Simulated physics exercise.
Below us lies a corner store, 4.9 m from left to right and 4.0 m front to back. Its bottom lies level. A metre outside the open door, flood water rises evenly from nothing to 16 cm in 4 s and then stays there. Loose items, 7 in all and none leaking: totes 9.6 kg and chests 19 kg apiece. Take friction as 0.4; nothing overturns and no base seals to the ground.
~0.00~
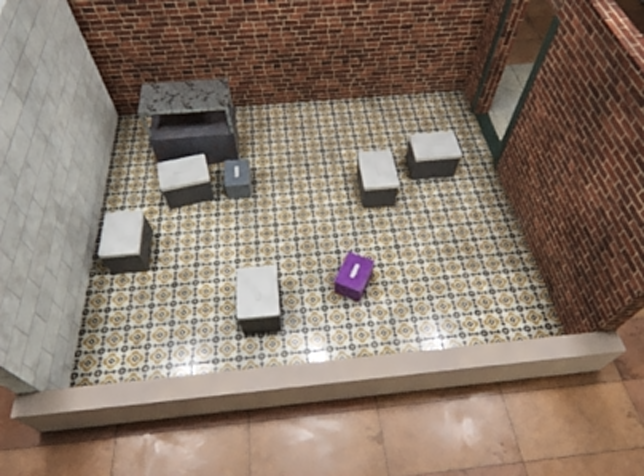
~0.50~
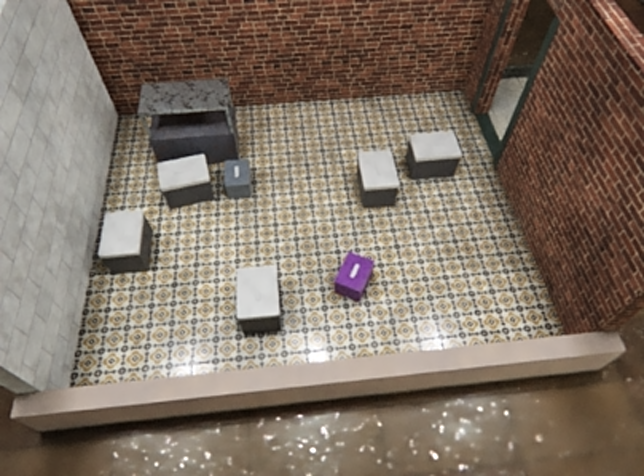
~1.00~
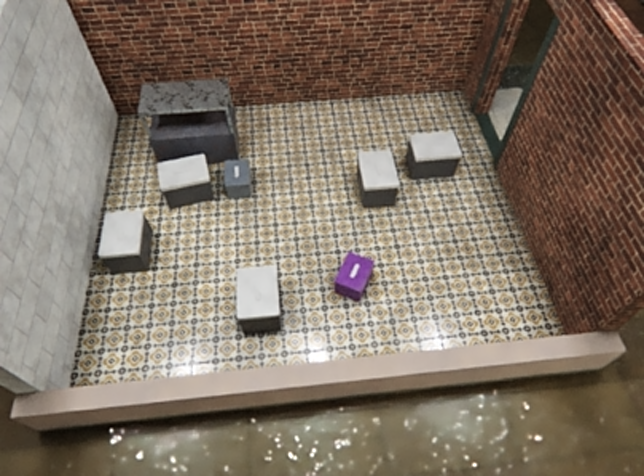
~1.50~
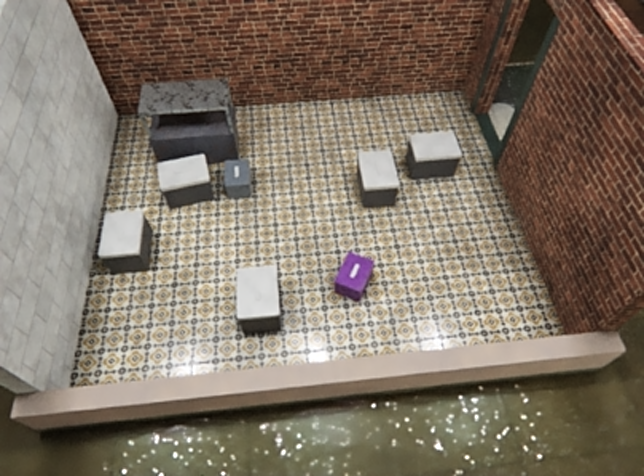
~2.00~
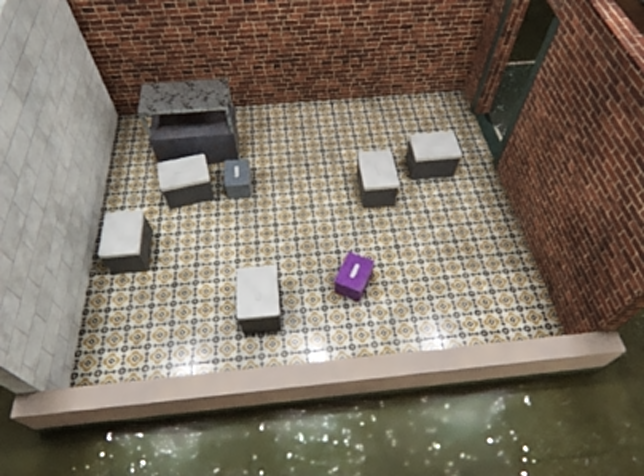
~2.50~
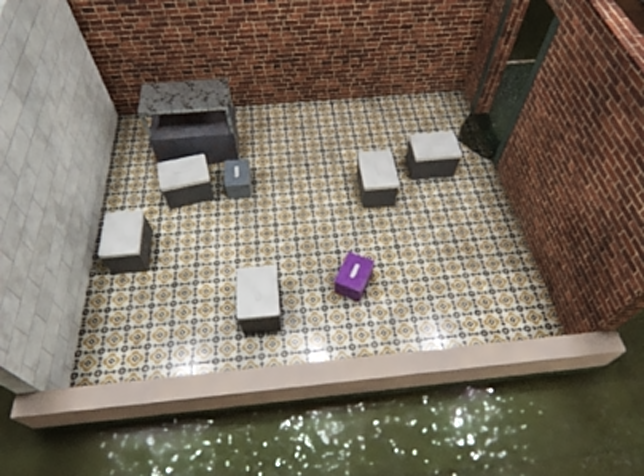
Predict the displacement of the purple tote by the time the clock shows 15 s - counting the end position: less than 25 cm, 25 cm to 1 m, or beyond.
The purple tote holds its place.
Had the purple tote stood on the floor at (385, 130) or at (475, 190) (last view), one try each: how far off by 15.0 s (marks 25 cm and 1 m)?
In turn: It ends far away; it holds its place.
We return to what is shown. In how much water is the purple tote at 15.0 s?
Roughly 5 cm.
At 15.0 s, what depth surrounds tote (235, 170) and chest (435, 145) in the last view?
About 6 and 6 cm.
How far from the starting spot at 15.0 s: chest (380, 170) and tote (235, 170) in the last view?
In turn: 0 cm, 0 cm.
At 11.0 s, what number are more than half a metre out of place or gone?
I count 0.
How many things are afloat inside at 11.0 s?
At that moment 0.
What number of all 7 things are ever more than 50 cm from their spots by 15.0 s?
I count 0.
After 3.5 s the purple tote is near (355, 271), 0.0 m from its start, aground; 0 afloat.
After 6.8 s the purple tote is near (355, 271), 0.0 m from its start, aground; 0 afloat.
After 11.0 s the purple tote is near (355, 271), 0.0 m from its start, aground; 0 afloat.
After 15.0 s the purple tote is near (355, 271), 0.0 m from its start, aground; 0 afloat.
